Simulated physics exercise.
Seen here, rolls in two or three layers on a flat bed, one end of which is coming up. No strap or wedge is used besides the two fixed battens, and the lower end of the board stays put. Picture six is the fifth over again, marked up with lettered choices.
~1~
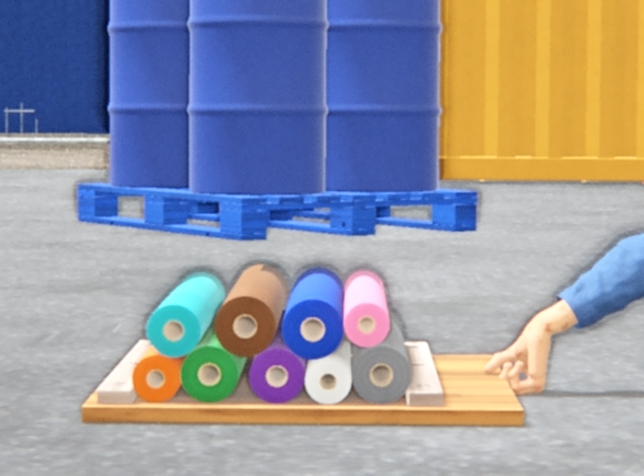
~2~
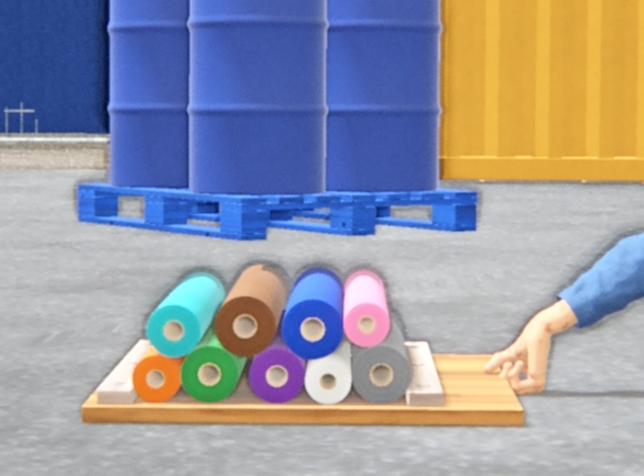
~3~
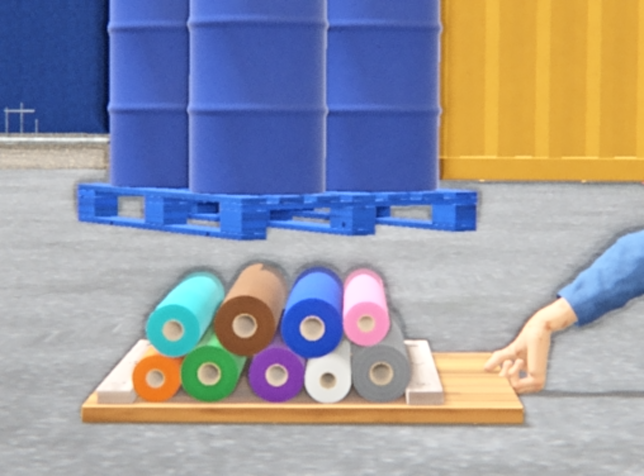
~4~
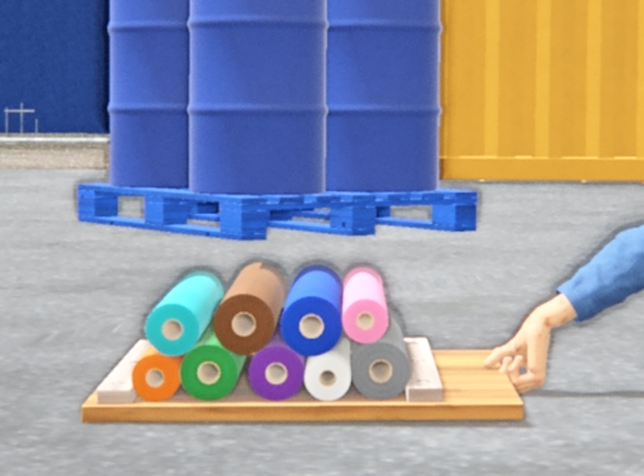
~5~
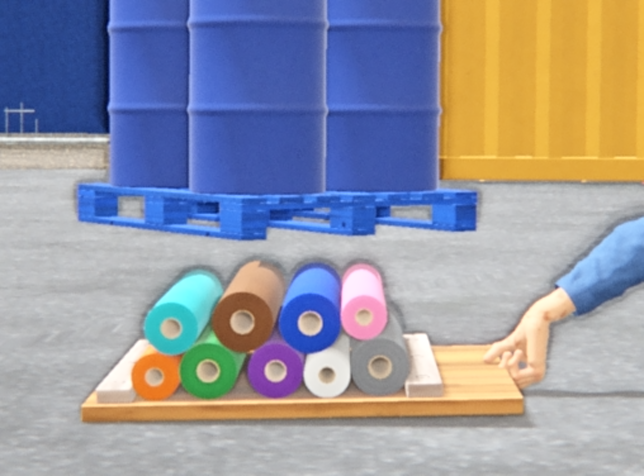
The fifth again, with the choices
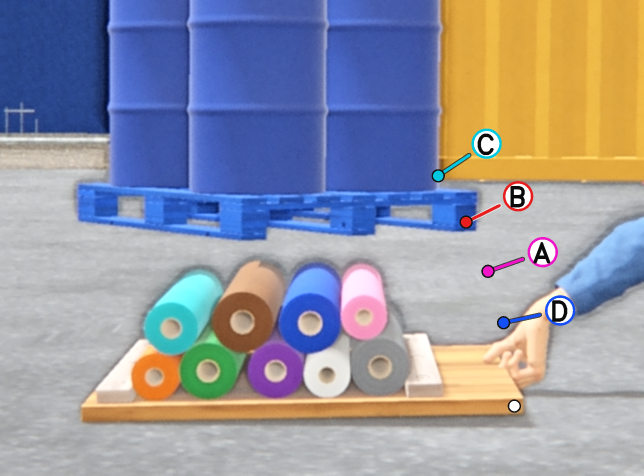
A hand at the right held the end of a wooden board stacked with two layers of colorful rolls, raising it very slightly, while the rolls barely shifted and the blue barrels behind stayed still.
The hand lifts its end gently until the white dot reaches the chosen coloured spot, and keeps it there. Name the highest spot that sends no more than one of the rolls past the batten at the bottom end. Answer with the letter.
The last mark within the limit is A.
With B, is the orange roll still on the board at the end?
The orange roll: Yes.
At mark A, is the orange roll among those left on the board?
Yes.
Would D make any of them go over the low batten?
At D: No.
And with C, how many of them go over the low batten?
It comes to four.
On the copy, A at (488, 271); B at (466, 222); C at (438, 176); D at (504, 323); the white dot at (514, 406).
On A. First, board at 14°.
Then, board at 20°.
Finally, board at 20°, one over the low batten (turquoise).
By contrast, B four over the low batten (turquoise, blue, pink, brown); C four over the low batten (turquoise, blue, pink, brown); D none over the low batten.
